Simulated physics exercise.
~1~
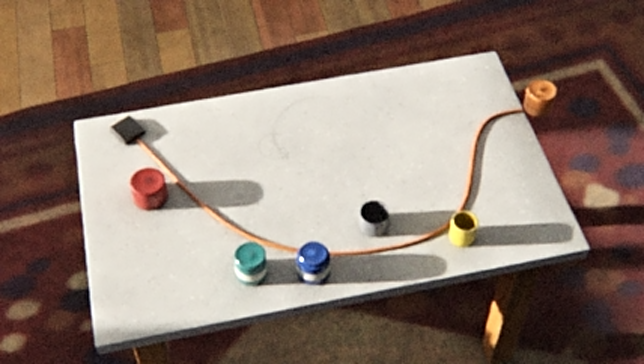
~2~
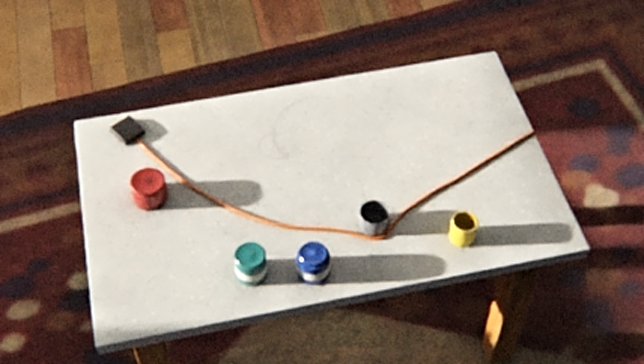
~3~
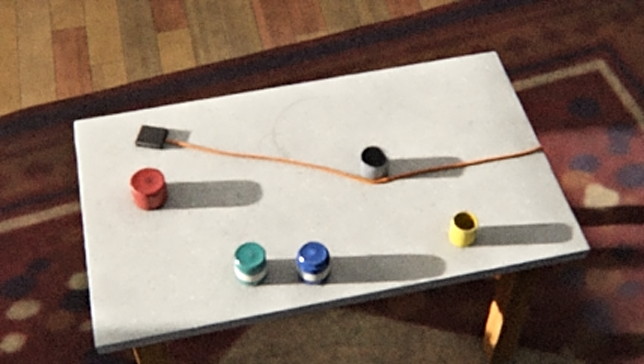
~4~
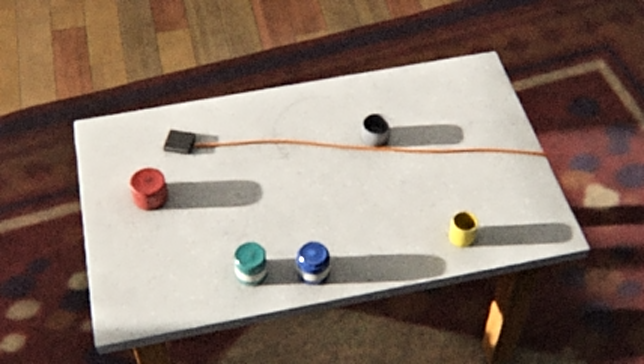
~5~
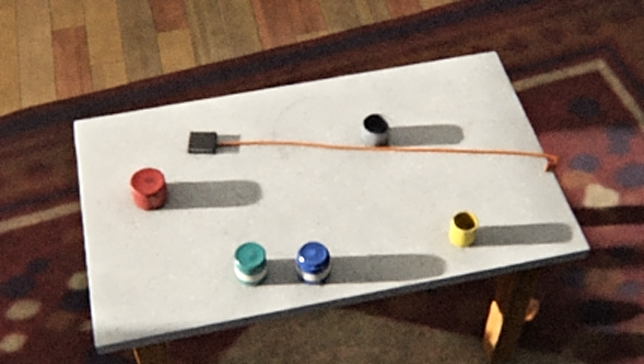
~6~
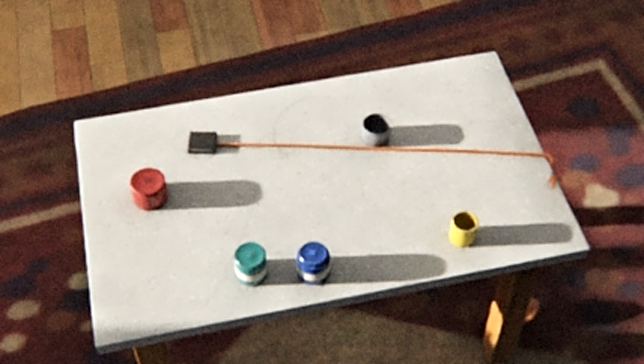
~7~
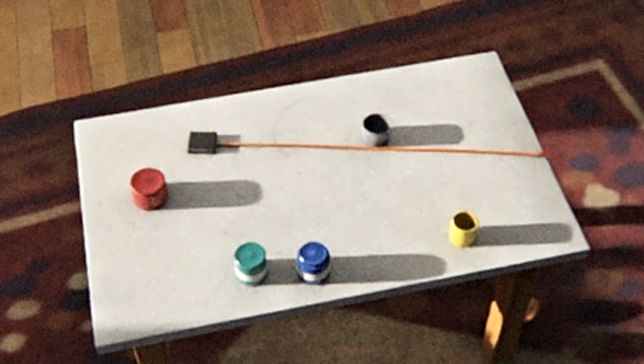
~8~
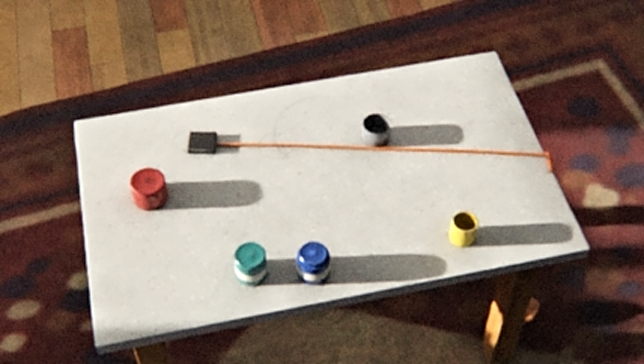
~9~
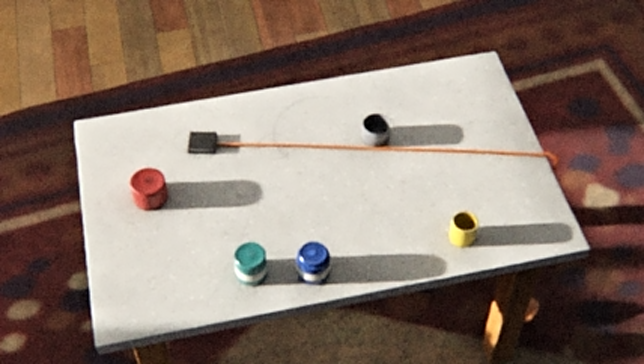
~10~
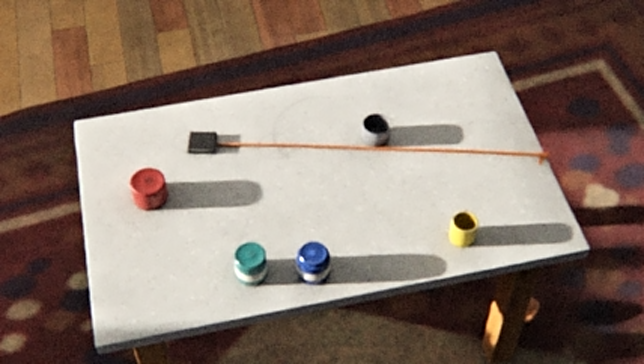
The orange speaker dropped off the right edge of the table, pulling its thin cable taut, which dragged the grey cup toward the back and tugged the black phone a little to the right before both stopped, still on top with the other containers.
